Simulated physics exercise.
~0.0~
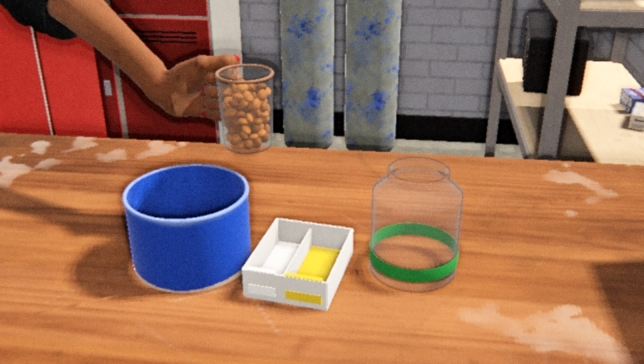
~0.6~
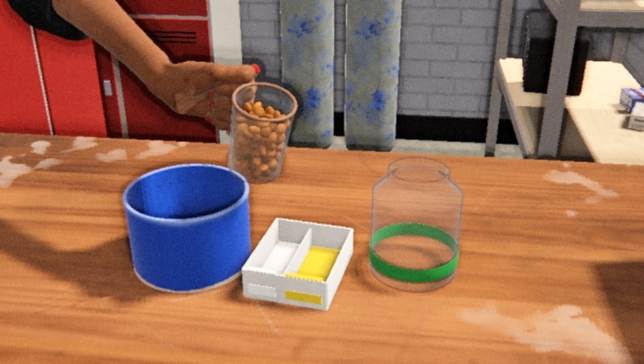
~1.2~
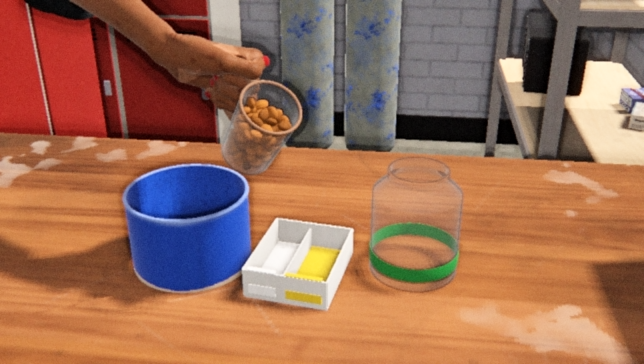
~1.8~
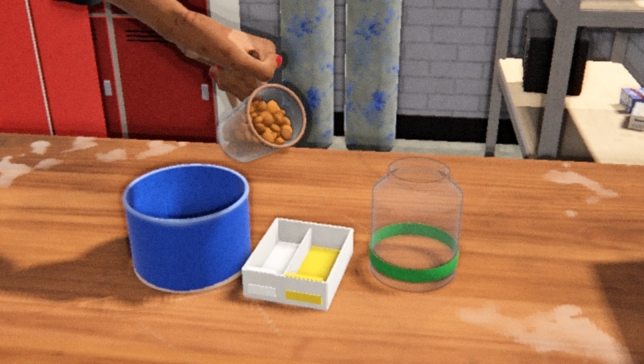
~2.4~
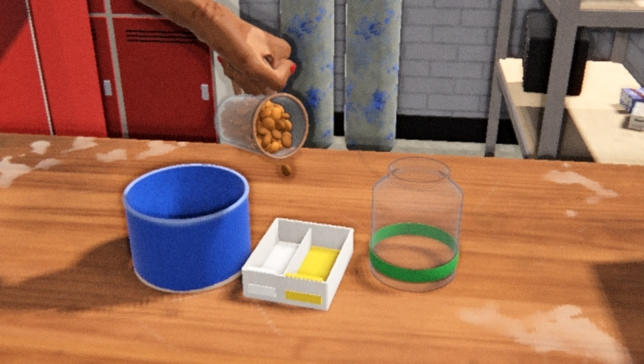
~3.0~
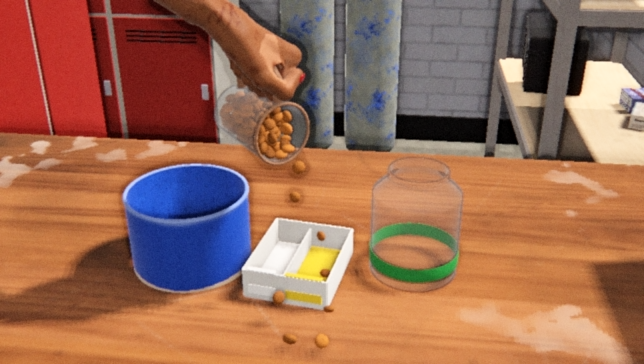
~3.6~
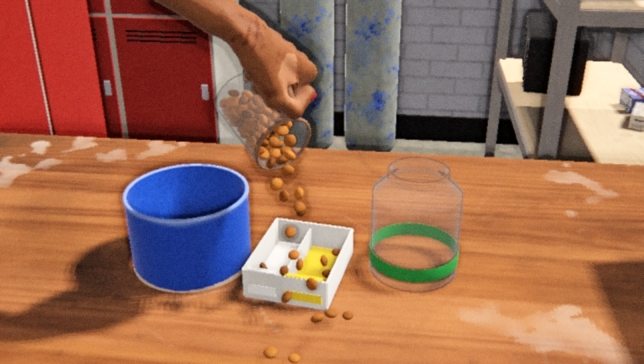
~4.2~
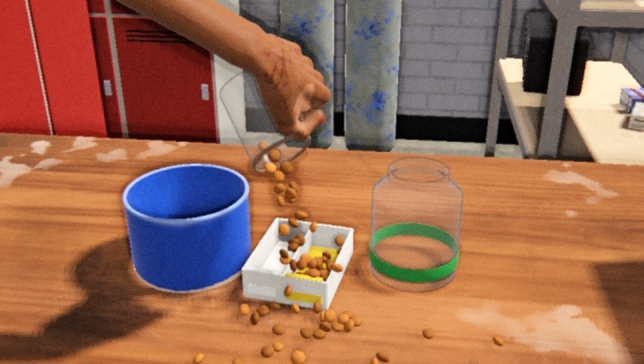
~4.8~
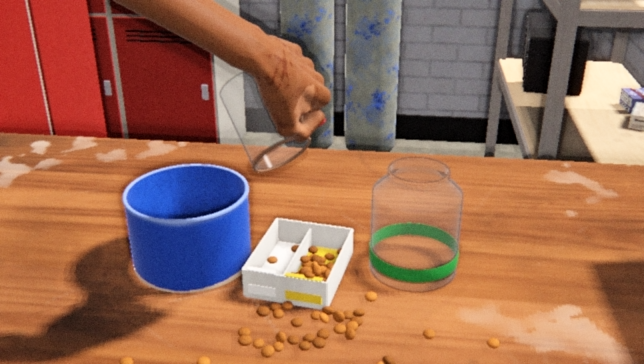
Hand tipping a clear cup of cat kibble over a divided tin, pieces landing in its yellow section and scattering across the table.
